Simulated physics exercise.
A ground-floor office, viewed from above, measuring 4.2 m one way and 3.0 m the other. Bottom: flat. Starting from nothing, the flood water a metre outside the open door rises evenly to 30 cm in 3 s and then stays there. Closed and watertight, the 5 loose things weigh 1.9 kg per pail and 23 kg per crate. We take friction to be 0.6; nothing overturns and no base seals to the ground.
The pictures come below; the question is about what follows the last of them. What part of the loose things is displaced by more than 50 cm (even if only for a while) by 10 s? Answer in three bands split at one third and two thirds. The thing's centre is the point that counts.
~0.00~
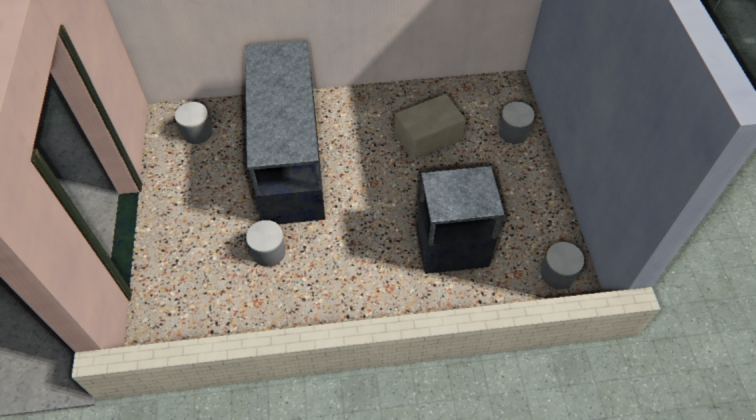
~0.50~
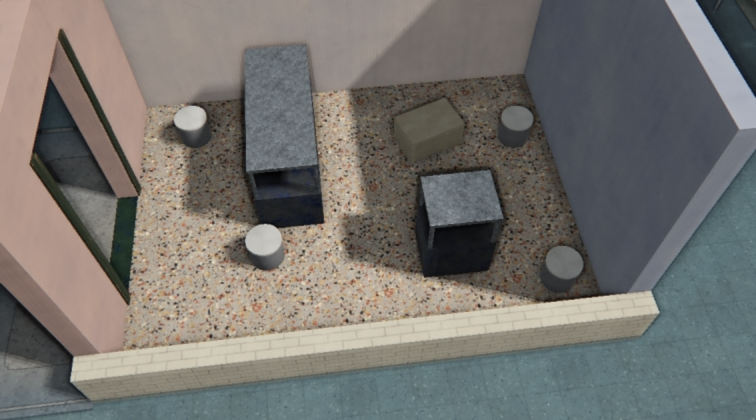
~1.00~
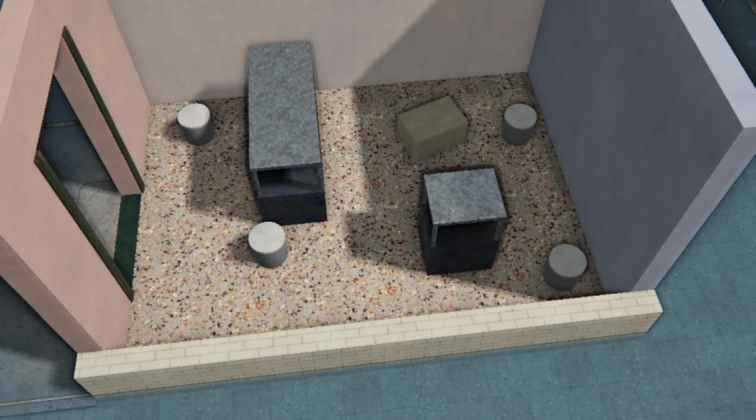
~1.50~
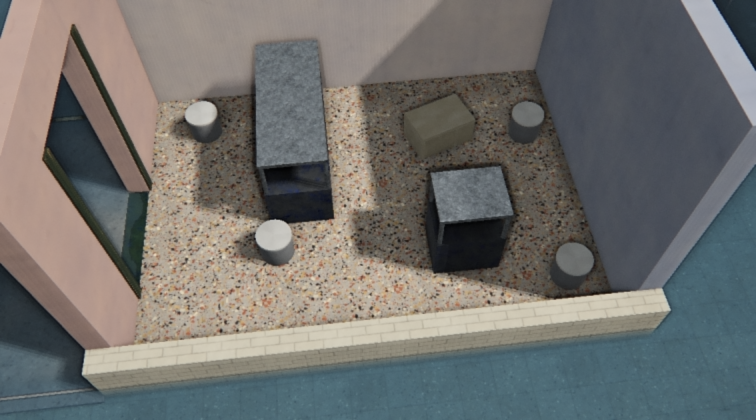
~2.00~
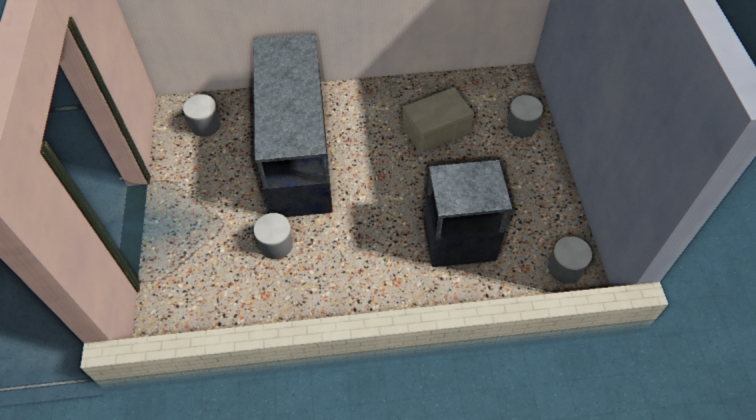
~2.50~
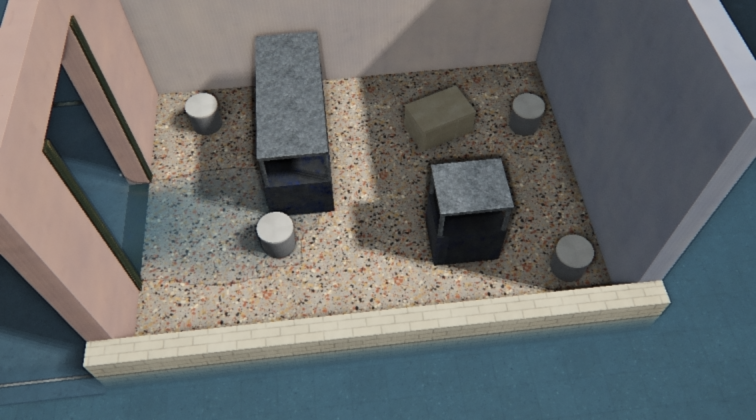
Two thirds or more.
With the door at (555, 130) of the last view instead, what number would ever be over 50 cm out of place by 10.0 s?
Then it comes to 5.
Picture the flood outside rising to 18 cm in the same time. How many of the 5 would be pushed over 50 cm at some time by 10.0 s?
With that change, 4 of them.
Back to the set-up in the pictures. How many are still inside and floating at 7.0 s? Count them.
4.
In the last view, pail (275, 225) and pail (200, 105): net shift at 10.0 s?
Net displacement, in order: 200 cm; 50 cm.
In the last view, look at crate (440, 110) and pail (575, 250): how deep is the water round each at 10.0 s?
17 and 12 cm.
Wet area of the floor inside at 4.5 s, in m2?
8.0 m2.
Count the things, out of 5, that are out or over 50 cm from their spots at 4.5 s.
I make it 1 by then.
After 3.5 s 1 of 5 are over 50 cm from their spots; 0 afloat.
After 4.5 s 1 of 5 are over 50 cm from their spots; 2 afloat.
After 7.0 s 2 of 5 are over 50 cm from their spots; 4 afloat.
After 10.0 s 4 of 5 are over 50 cm from their spots, and 5 have been at some point; 5 afloat.
